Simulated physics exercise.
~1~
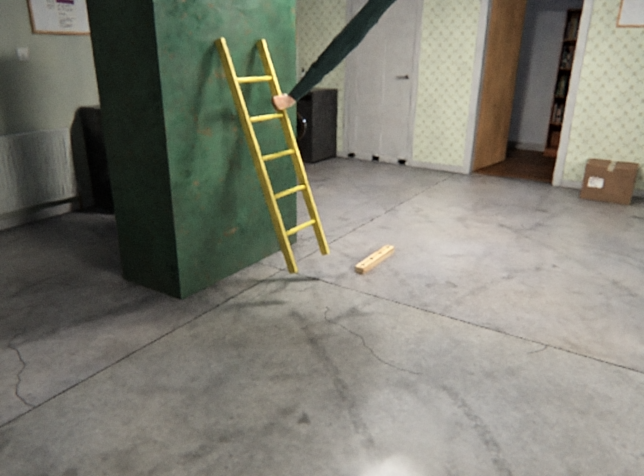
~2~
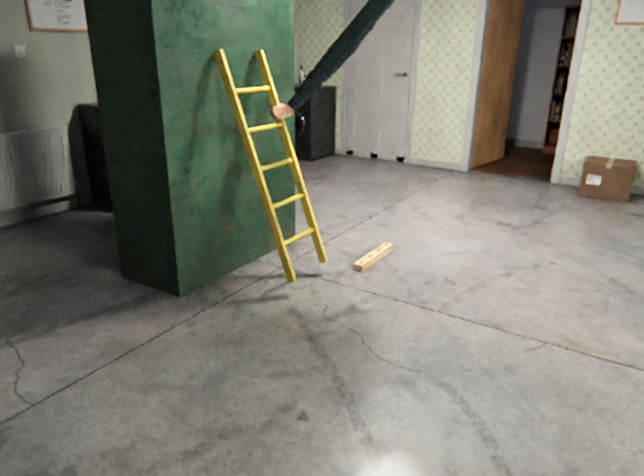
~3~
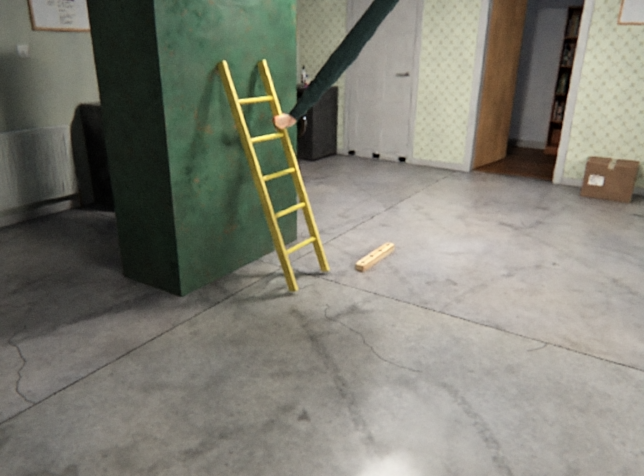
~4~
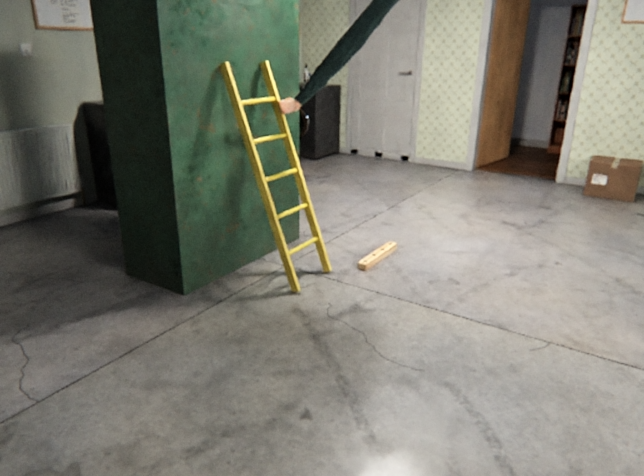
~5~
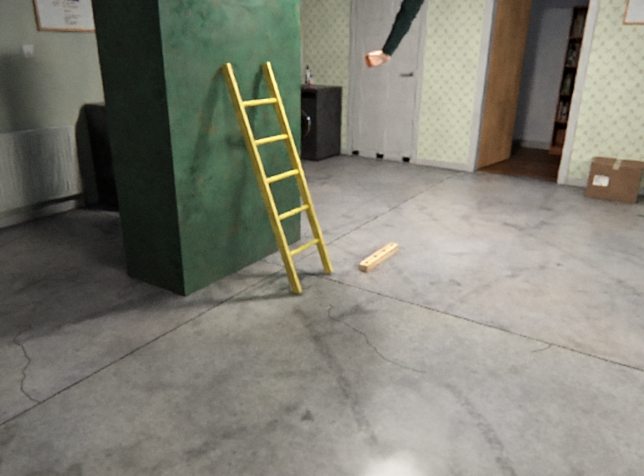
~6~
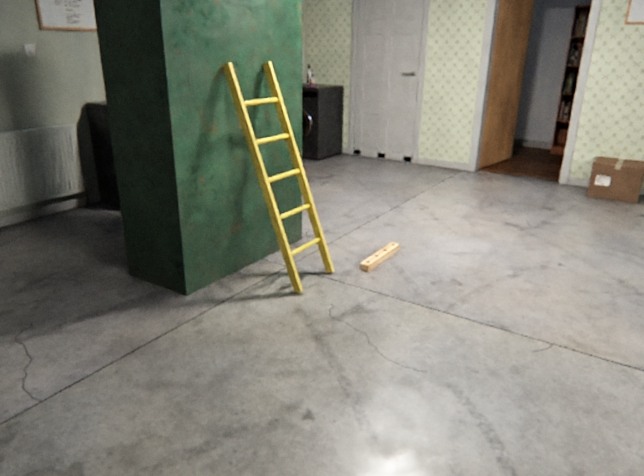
At the start, a hand in a dark green sleeve reaches in from above and holds a yellow, ladder-like frame with rungs against a large green block in a room with a grey floor. A short wooden batten lies on the floor just to the right. The hand eases the yellow frame slightly down and toward the viewer, so its foot settles a little nearer. The hand then lets go and draws back up to the right, out of view. The yellow frame holds its place, still leaning against the block, with the batten unmoved beside it.
